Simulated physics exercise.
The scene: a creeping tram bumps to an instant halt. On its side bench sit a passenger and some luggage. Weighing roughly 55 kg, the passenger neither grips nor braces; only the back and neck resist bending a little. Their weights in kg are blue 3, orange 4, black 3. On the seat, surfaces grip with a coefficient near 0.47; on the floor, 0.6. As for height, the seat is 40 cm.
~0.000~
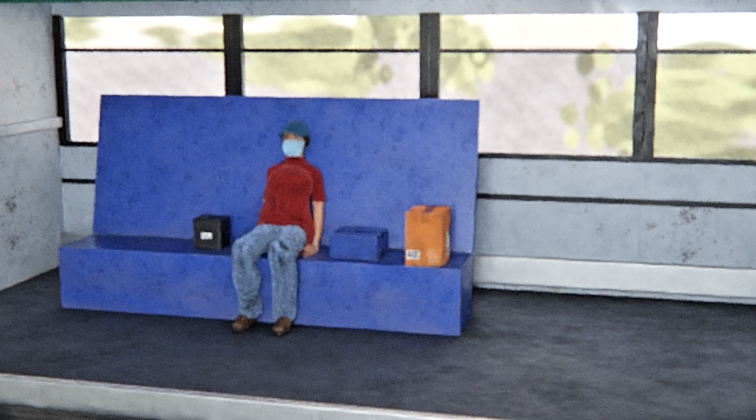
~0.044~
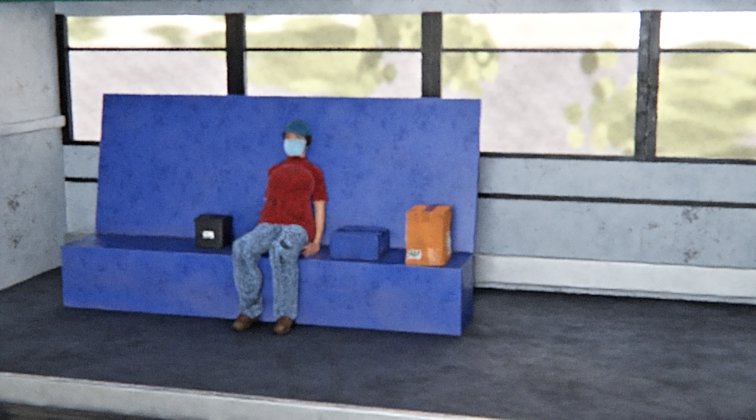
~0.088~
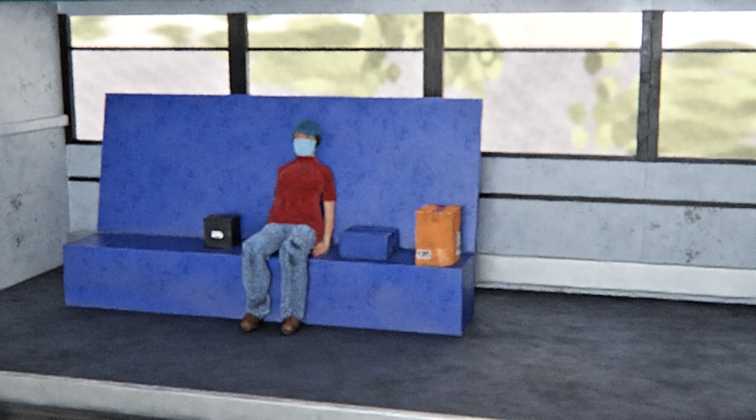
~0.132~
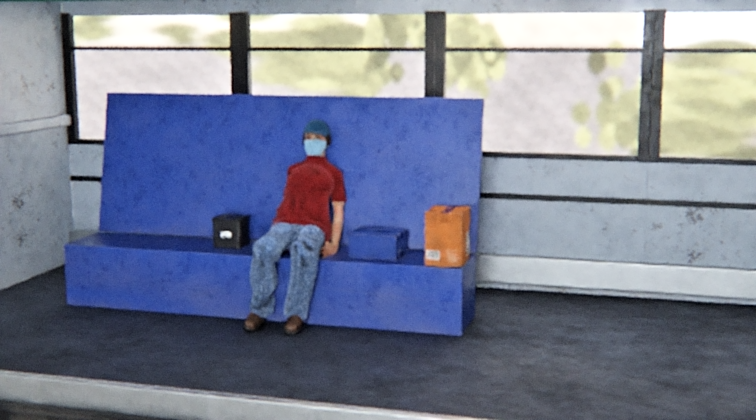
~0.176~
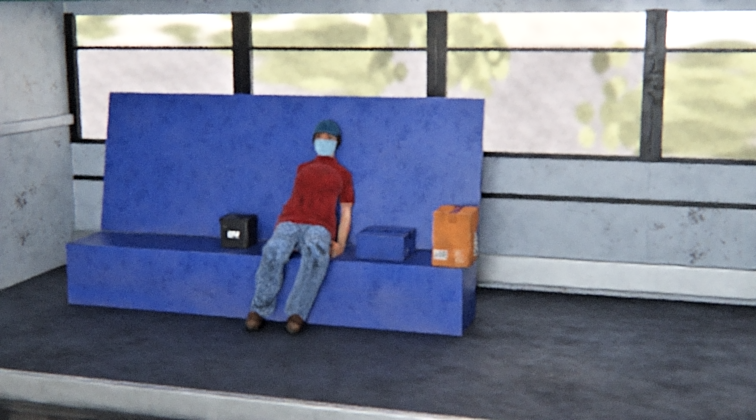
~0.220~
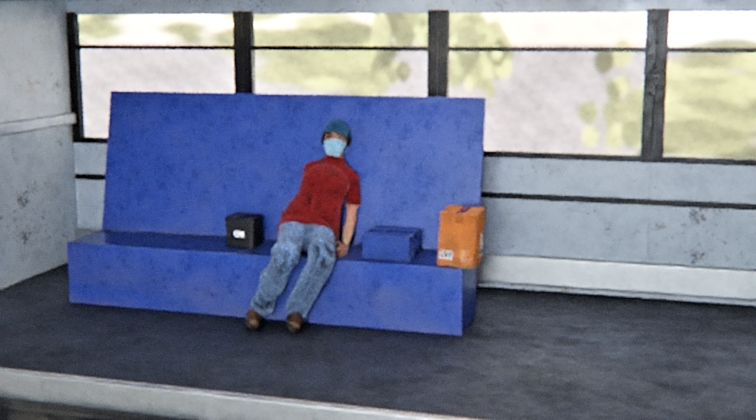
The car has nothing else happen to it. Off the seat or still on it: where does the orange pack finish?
Off it.
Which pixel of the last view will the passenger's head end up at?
The head ends at about (418, 212).
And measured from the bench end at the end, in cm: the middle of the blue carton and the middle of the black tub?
The blue carton ends 40 cm short and the black tub ends 140 cm short.
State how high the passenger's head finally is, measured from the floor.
Roughly 65 cm above the floor.
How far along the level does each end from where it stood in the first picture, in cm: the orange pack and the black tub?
For the orange pack it is 40, for the black tub it is 25.
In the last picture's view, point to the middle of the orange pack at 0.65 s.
At that moment it is near (507, 297) in the last picture's view.
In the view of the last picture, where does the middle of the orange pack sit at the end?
In the last picture it ends at roughly (499, 314).
After 0.40 s the orange pack is 7 cm past the bench end, tilted 35°, near (479, 240) in the last picture's view; the black tub 140 cm short of the bench end, tilted 0°.
After 0.65 s the orange pack is 24 cm past the bench end, tilted 105°, near (507, 297) in the last picture's view.
After 1.05 s the orange pack is 19 cm past the bench end, tilted 90°, near (499, 314) in the last picture's view; the black tub 140 cm short of the bench end, tilted 0°.
When all is still (1.7 s), blue carton stays on; orange pack drops off; black tub stays on; passenger's hips keep to the seat.
